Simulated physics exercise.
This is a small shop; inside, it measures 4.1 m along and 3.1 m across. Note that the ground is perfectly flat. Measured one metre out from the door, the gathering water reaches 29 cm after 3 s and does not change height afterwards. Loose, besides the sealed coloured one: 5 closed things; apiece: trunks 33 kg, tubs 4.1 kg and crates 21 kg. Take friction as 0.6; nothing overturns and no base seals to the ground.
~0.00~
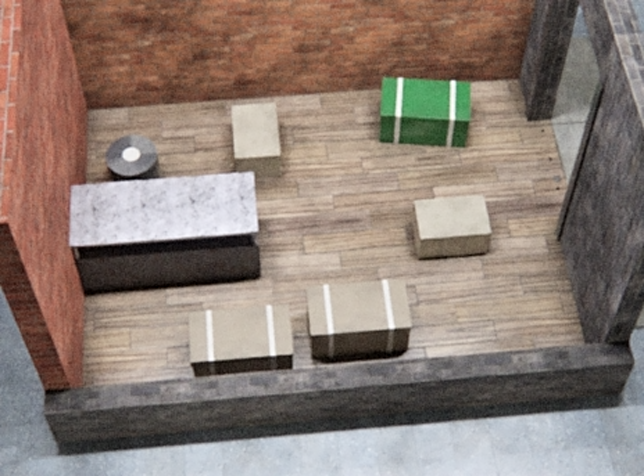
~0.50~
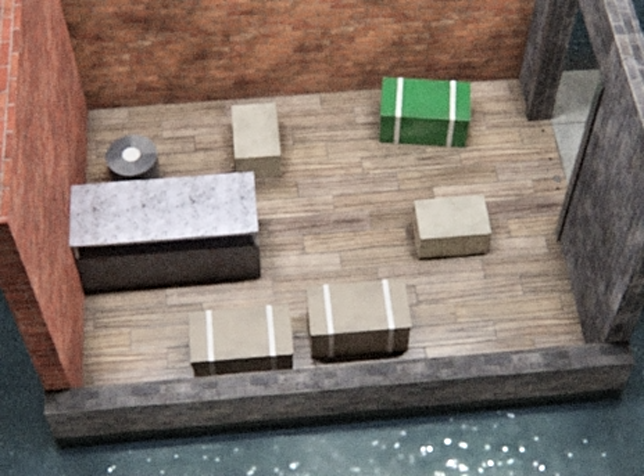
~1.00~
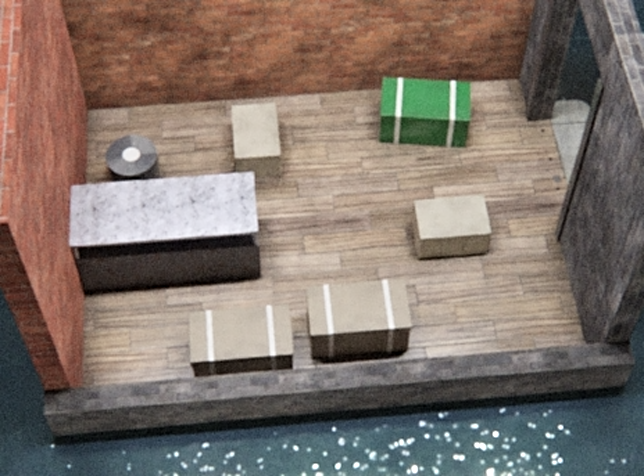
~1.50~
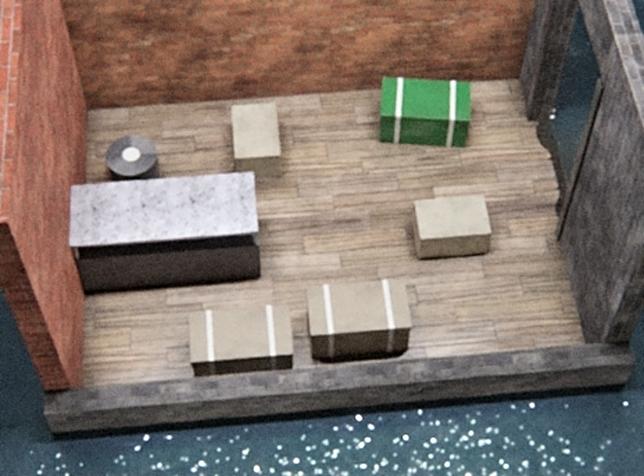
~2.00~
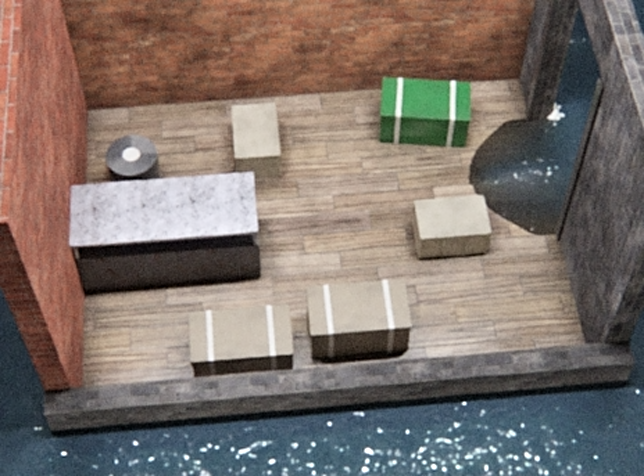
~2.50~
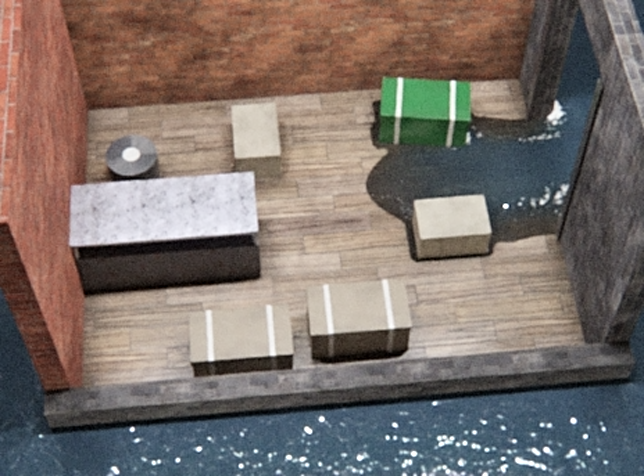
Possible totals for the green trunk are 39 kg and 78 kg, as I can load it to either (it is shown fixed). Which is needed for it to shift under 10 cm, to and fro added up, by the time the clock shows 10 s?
Verdict: Only the larger load is enough.
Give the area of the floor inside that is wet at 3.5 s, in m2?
The covered patch comes to about 5.0 m2.
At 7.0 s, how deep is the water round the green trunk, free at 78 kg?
Close to 9 cm deep.
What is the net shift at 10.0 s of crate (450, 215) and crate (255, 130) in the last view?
In that order: 250 cm, 60 cm.
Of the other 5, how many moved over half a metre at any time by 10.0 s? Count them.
It adds up to 5.
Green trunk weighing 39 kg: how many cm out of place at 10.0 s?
200 cm.
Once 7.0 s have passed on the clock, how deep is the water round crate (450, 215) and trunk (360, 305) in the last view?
Close to 12 and 14 centimetres.
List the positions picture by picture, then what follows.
In the first frame, the green trunk at (426, 99) rests on the ground; water covers 0.0 m2; 0 of 6 have shifted.
In the second frame, the green trunk at (426, 99) rests on the ground; water covers 0.0 m2; 0 of 6 have shifted.
In the third frame, the green trunk at (426, 99) rests on the ground; water covers 0.0 m2; 0 of 6 have shifted.
In the fourth frame, the green trunk at (426, 99), on the bottom; water covers 0.0 m2; 0 of 6 have shifted.
In the fifth frame, the green trunk at (426, 99) rests on the ground; water covers 0.6 m2; 0 of 6 have shifted.
In the sixth frame, the green trunk at (426, 99) rests on the ground; water covers 1.4 m2; 0 of 6 have shifted.
After 3.5 s the green trunk would be 3 cm from its start with 39 kg and 0 cm from its start with 78 kg; 7 cm of water round it then.
After 4.5 s the green trunk would be 37 cm from its start with 39 kg and 0 cm from its start with 78 kg; 8 cm of water round it then.
After 7.0 s the green trunk would be 154 cm from its start with 39 kg and 0 cm from its start with 78 kg; 9 cm of water round it then.
After 10.0 s the green trunk would be 182 cm from its start with 39 kg and 0 cm from its start with 78 kg; 16 cm of water round it then.
